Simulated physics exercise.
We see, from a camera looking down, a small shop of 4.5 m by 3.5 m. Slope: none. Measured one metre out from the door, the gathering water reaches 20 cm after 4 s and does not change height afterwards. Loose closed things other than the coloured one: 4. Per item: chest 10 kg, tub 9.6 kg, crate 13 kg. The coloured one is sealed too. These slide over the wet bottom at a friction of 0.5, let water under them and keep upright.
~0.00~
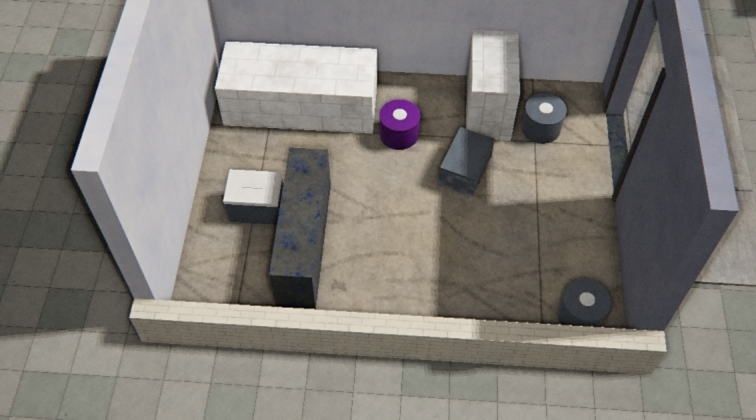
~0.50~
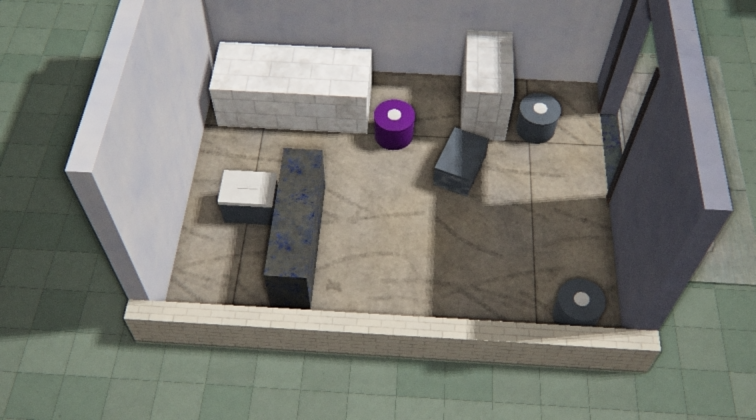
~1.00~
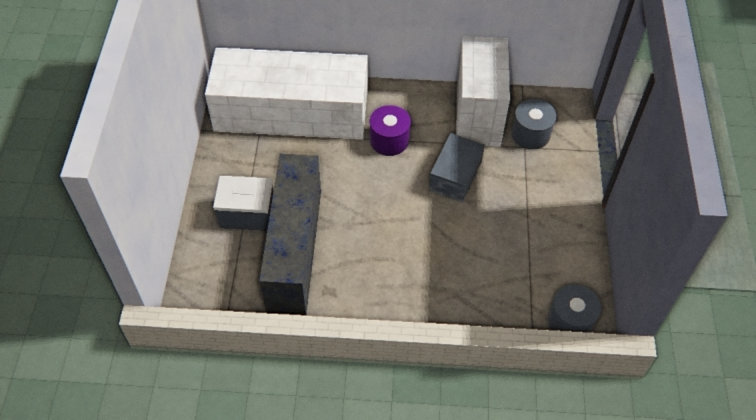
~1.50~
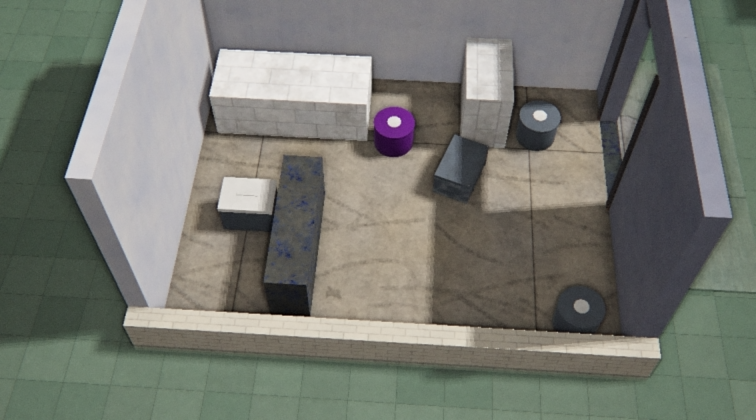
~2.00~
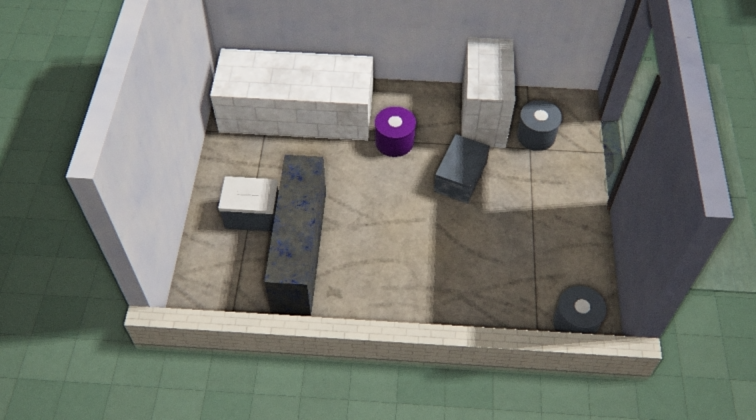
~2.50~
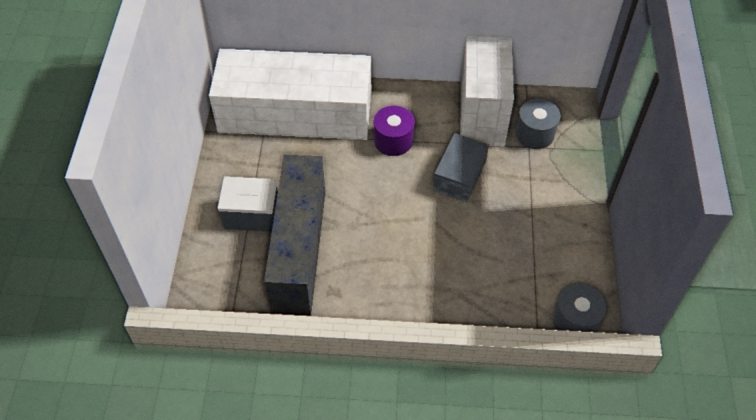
Greenish water covers the paving outside, then spreads through the right doorway onto the shop floor.
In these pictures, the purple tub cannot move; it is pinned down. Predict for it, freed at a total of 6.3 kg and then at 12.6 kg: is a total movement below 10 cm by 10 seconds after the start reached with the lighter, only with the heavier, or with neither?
The heavier option is essential.
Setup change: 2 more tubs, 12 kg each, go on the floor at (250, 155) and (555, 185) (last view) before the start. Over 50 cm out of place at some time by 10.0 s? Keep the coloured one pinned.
Note, in sequence: Not exceeded, exceeded.
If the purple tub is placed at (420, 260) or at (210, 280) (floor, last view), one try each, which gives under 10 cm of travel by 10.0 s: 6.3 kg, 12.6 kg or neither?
Log: Try 1 neither pick works; try 2 the heavier pick is required.
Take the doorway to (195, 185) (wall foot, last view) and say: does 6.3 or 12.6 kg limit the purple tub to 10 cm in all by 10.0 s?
Result: Nothing offered works.
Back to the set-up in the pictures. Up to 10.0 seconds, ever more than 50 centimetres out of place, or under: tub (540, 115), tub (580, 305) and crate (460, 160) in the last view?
The three come out further, not as far, further, in that order.
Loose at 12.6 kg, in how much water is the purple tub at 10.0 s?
5 cm, roughly.
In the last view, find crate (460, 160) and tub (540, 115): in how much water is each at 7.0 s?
Some 5 cm at the first, some 11 cm at the second.
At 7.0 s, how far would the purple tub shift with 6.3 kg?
About 10 cm.
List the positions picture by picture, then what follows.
The purple tub at (400, 115) rests on the ground; 0.0 m2 under water; 0 of 5 have shifted, in the first picture.
The purple tub at (394, 115), on the bottom; 0.0 m2 under water; 0 of 5 have shifted, in the second picture.
The purple tub at (390, 121), on the bottom; water covers 0.0 m2; 0 of 5 have shifted, in the third picture.
The purple tub at (394, 122), on the bottom; water covers 0.0 m2; 0 of 5 have shifted, in the fourth picture.
The purple tub at (395, 122) rests on the ground; 0.0 m2 under water; 0 of 5 have shifted, in the fifth picture.
The purple tub at (394, 121), on the bottom; water covers 0.5 m2; 0 of 5 have shifted, in the sixth picture.
After 3.5 s the purple tub would be 0 cm from its start with 6.3 kg and 0 cm from its start with 12.6 kg; 0 cm of water round it then.
After 4.5 s the purple tub would be 0 cm from its start with 6.3 kg and 0 cm from its start with 12.6 kg; 2 cm of water round it then.
After 7.0 s the purple tub would be 8 cm from its start with 6.3 kg and 0 cm from its start with 12.6 kg; 4 cm of water round it then.
After 10.0 s the purple tub would be 36 cm from its start with 6.3 kg and 0 cm from its start with 12.6 kg; 5 cm of water round it then.
